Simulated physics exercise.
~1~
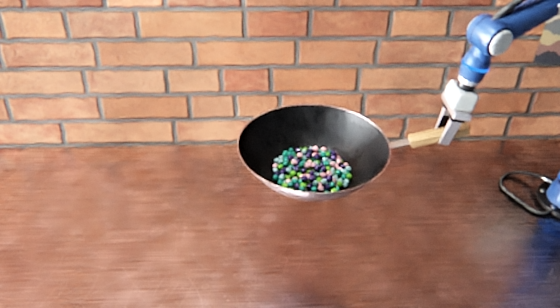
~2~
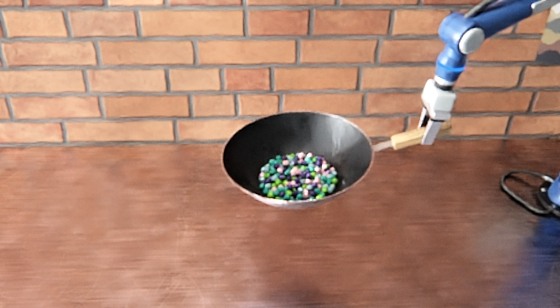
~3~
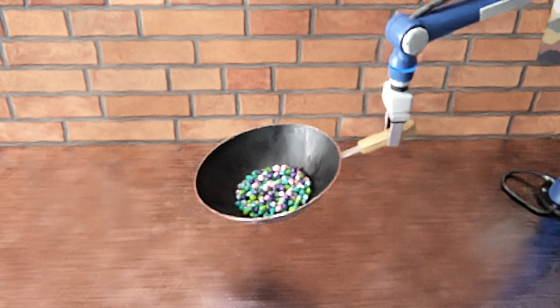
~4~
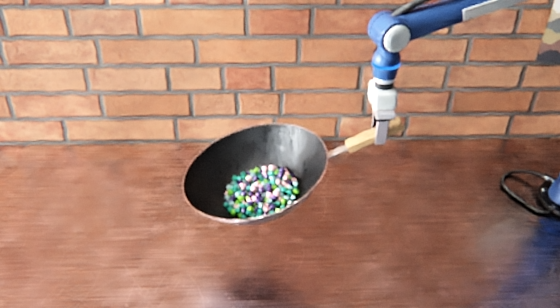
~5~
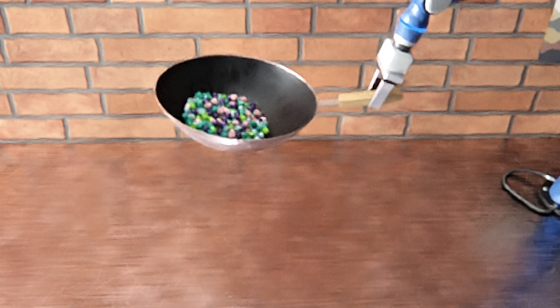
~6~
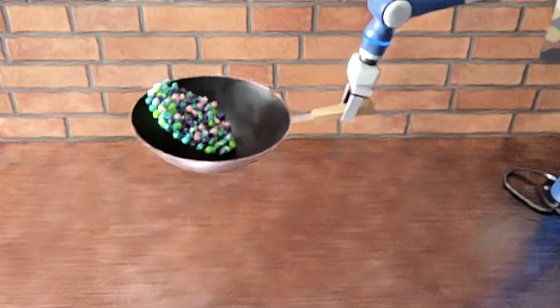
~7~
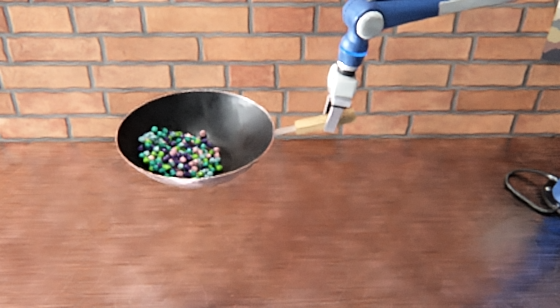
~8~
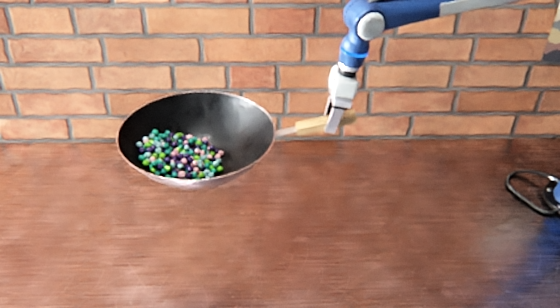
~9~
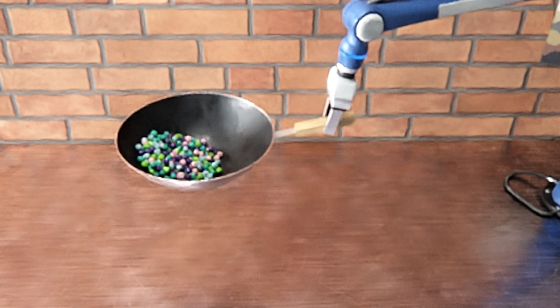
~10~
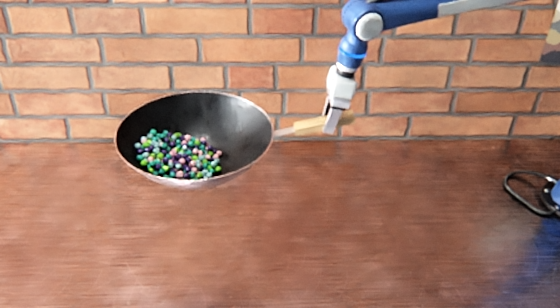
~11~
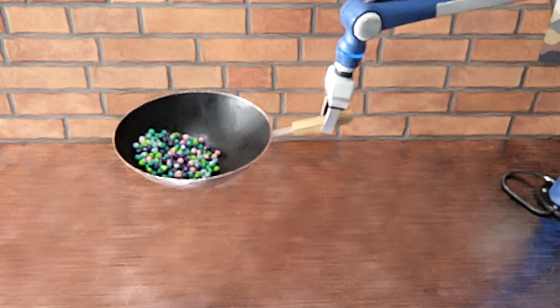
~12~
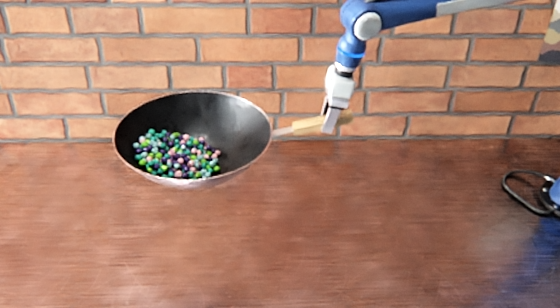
Robot arm moving a wok of colourful round sweets leftward, dipping, then lifting and tossing them before holding the pan still.
